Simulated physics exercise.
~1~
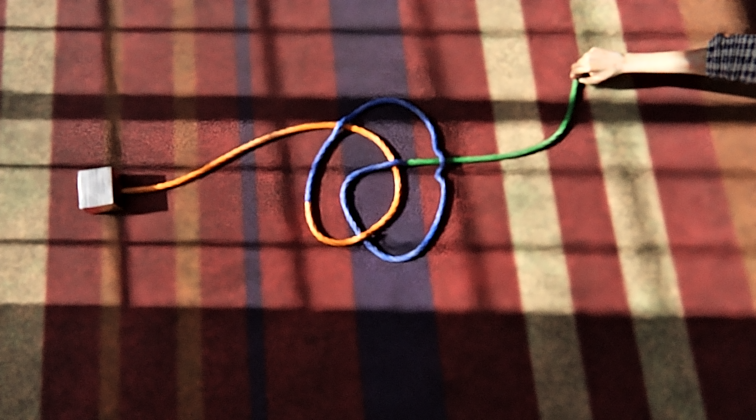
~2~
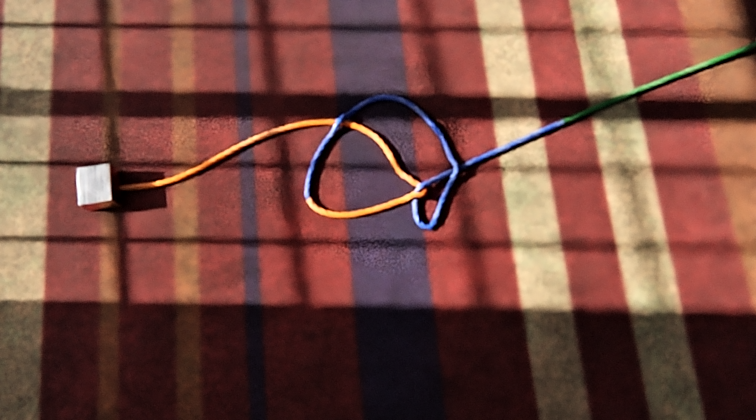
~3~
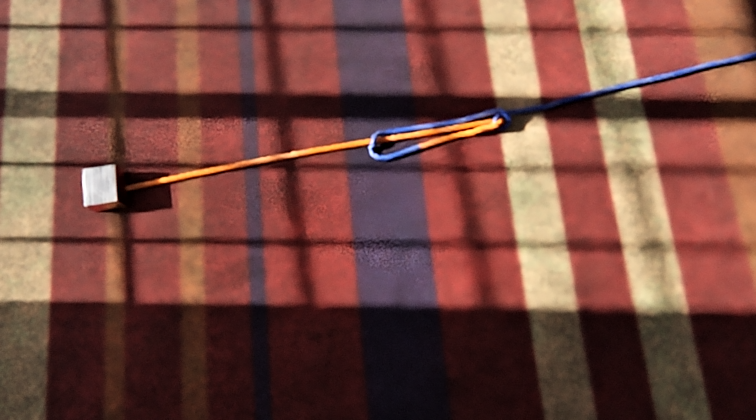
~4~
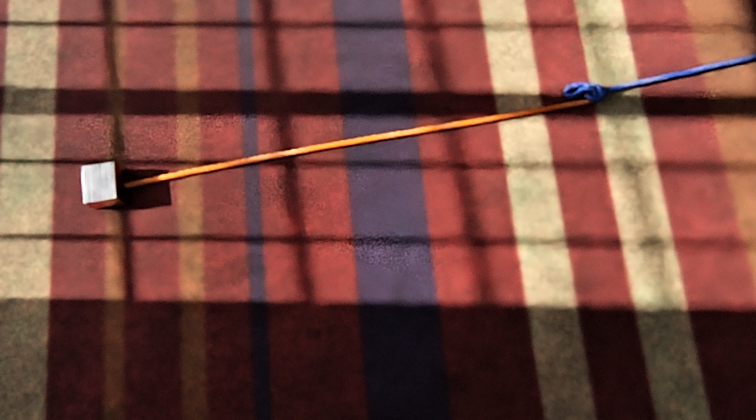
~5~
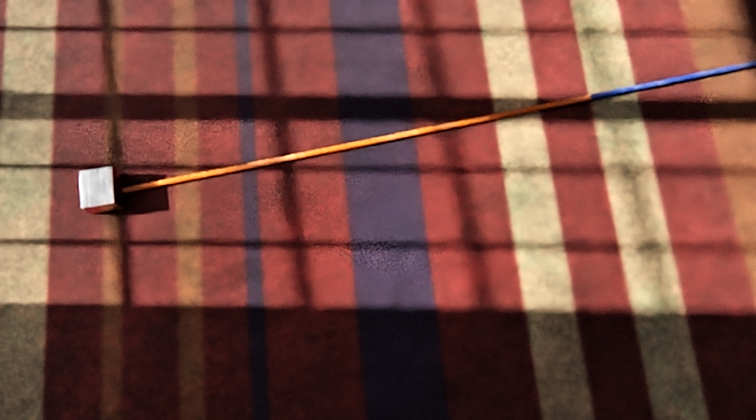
A rope coloured orange, blue and green lies in overlapping loops on a striped red, cream and blue rug, seen from above in a slightly swaying view. Its orange end is fixed to a small pale block at left, while a hand at upper right holds the green end. The green end is drawn off to the right, and the loops shrink and pull narrow. They slide rightward and bunch into a small blue tangle near the cream stripes. Finally the tangle slips out, leaving the rope in one straight, knotless line, orange then blue.
